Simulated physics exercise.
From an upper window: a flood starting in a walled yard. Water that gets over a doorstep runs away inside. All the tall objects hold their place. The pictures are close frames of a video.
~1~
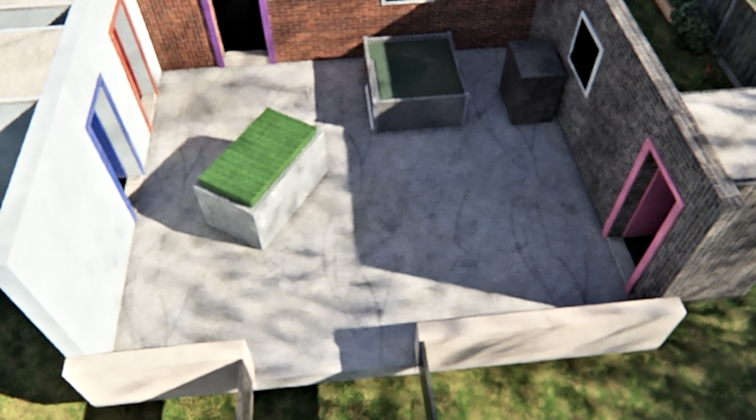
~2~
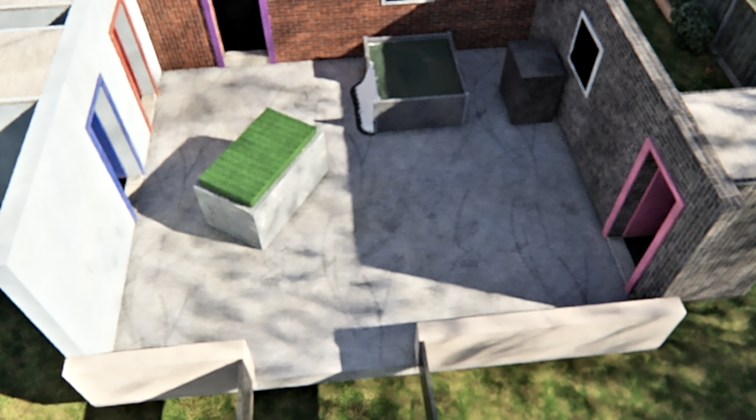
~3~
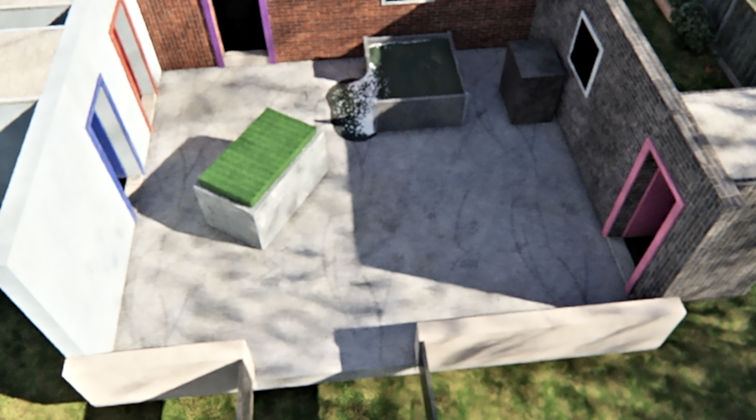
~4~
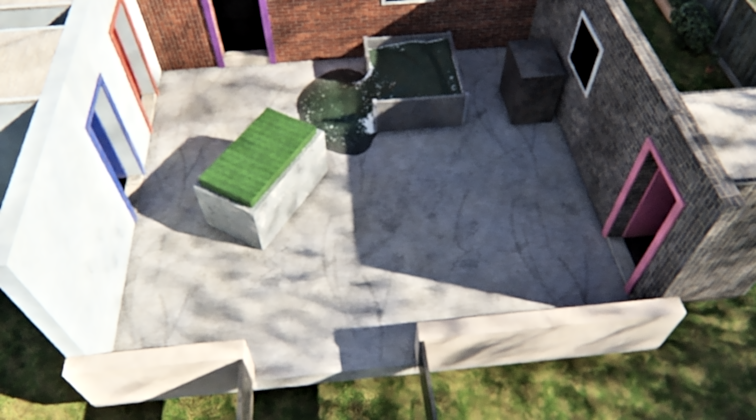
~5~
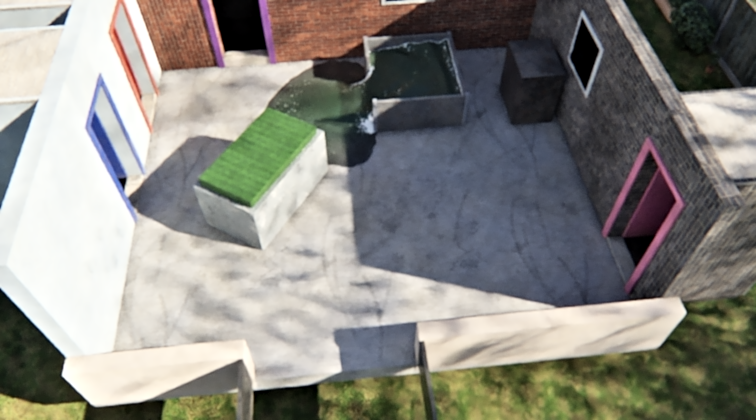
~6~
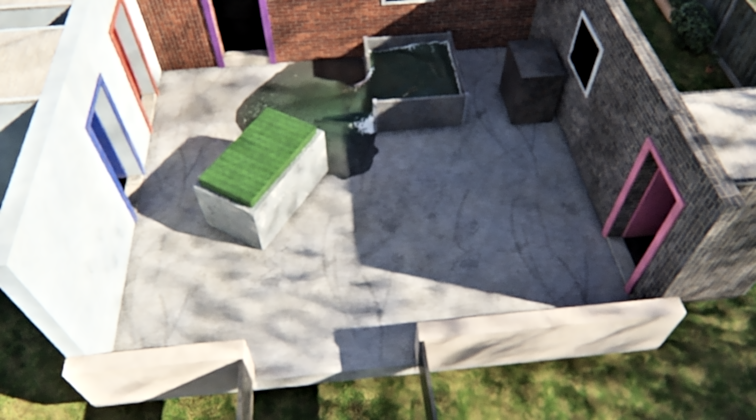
The video shows a walled concrete yard seen from above, where water pours from the left side of an open tank and spreads leftward across the ground, passing behind a grass-topped block while the surrounding objects stay still.
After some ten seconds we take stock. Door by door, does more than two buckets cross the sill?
One by one: The purple door stays under that; the red door takes more than that; the pink door stays under that; the blue door takes more than that.
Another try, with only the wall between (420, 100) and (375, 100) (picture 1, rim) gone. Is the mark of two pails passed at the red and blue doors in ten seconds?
One by one: The red door is under; the blue door keeps below it.
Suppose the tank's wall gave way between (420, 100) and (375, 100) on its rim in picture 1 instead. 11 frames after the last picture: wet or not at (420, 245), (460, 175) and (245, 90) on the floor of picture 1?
In that order: Under water, flooded, not flooded.
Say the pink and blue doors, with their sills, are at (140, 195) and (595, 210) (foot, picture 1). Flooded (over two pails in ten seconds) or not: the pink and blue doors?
One by one: The pink one takes more; the blue one holds.
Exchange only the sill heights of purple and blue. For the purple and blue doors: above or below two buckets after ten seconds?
One by one: The purple one takes more; the blue one lets less in.
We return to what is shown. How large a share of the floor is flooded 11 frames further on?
About 30 per cent.
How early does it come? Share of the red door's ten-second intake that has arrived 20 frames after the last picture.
Near 80 in a hundred.
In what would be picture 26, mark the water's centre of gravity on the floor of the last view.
Near (290, 121).
A moment on, water covers 25 % of the floor; the purple door wet at the sill, nothing in, the red door wet at the sill, nothing in, the pink door not reached, the blue door not reached.
Next, water covers 30 % of the floor; the purple door wet at the sill, nothing in, the red door over two buckets in, the pink door not reached, the blue door under two buckets in.
Then, water covers 40 % of the floor; the purple door wet at the sill, nothing in, the red door far over two buckets in, the pink door not reached, the blue door over two buckets in.
Later, water covers 45 % of the floor; the purple door wet at the sill, nothing in, the red door far over two buckets in, the pink door not reached, the blue door over two buckets in.
In the end, water covers 65 % of the floor; the purple door wet at the sill, nothing in, the red door far over two buckets in, the pink door not reached, the blue door over two buckets in.
